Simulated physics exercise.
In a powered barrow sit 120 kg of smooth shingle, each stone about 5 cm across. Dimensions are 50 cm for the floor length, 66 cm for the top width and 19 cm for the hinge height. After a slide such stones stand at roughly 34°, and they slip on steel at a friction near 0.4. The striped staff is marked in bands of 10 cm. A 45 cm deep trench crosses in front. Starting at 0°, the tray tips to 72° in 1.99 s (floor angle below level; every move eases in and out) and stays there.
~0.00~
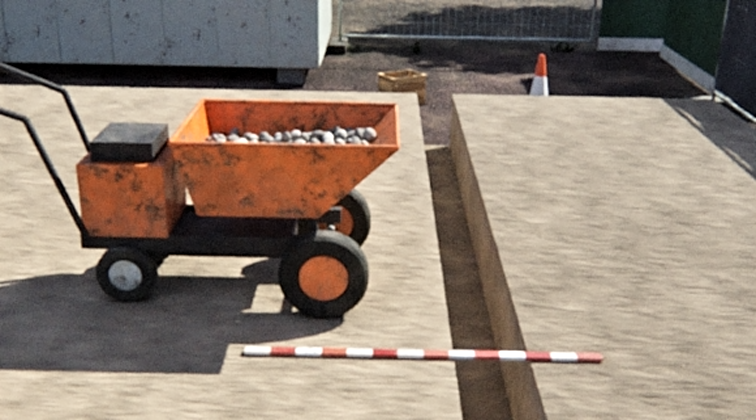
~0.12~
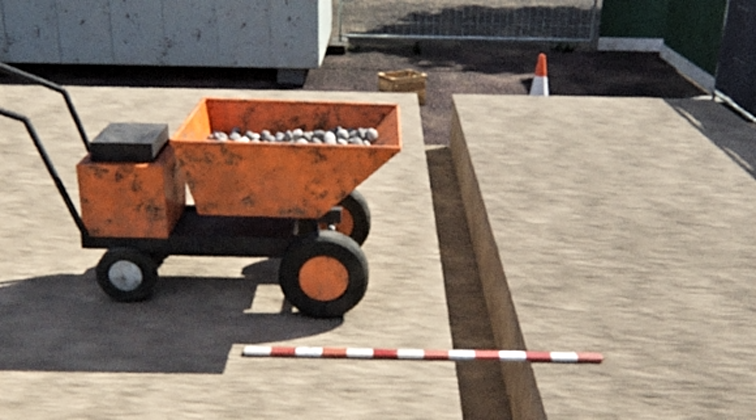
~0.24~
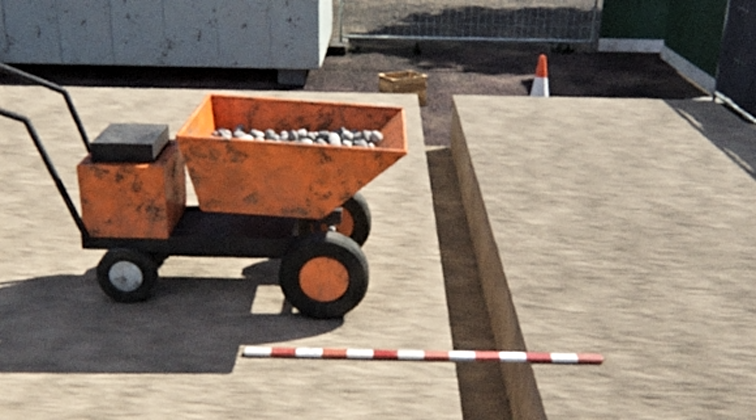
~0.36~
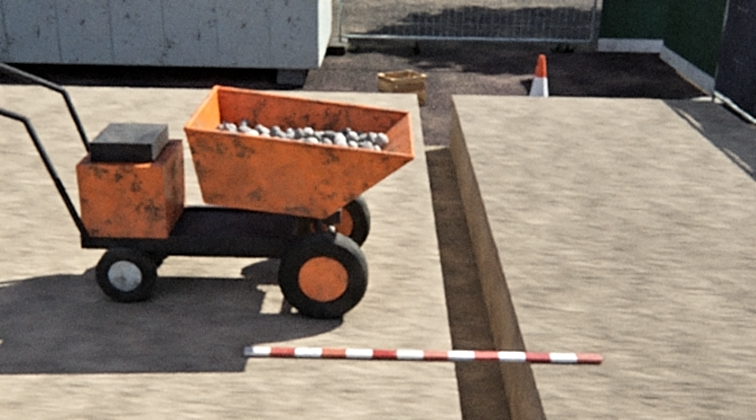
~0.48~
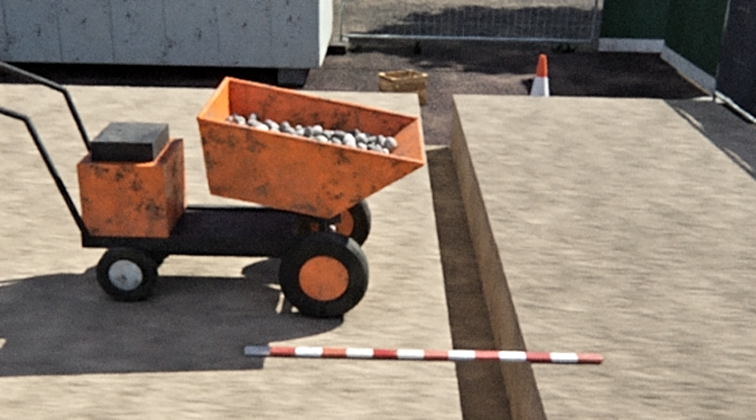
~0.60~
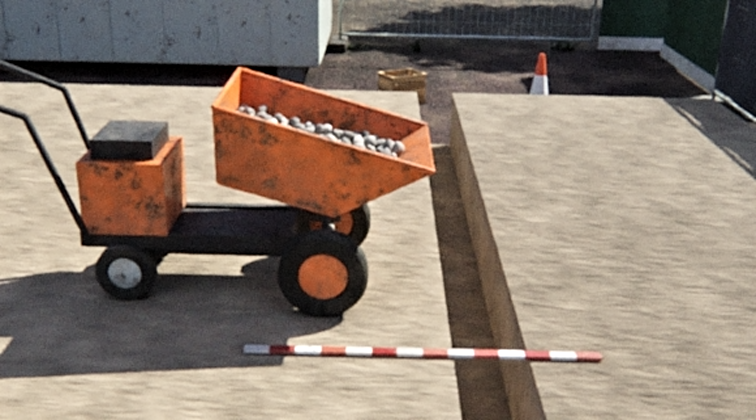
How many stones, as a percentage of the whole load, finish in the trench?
Roughly 67 per cent of the load ends up in the trench.
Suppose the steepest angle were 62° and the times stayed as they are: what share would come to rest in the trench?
Roughly 60 percent.
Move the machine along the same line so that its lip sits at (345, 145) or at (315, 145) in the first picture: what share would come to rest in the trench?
Some 90 and some 60 per cent, in that order.
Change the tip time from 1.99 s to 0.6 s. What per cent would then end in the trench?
Close to 50 per cent then.
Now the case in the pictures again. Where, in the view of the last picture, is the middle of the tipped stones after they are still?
Resting centre: About (489, 350).
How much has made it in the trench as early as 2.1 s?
At that moment: Approx. 45 %.
After 1.5 s the floor is at 61°; 99 % in the tray, 1 % in the trench; the foremost stones are at (486, 249).
After 2.1 s the floor is at 72°; 22 % in the tray, 46 % in the trench, 32 % past the trench; the foremost stones are at (631, 281).
After 2.4 s the floor is at 72°; 2 % in the tray, 64 % in the trench, 34 % past the trench; the foremost stones are at (683, 274).
After 4.4 s the floor is at 72°; 0 % in the tray, 67 % in the trench, 33 % past the trench; the foremost stones are at (698, 269).
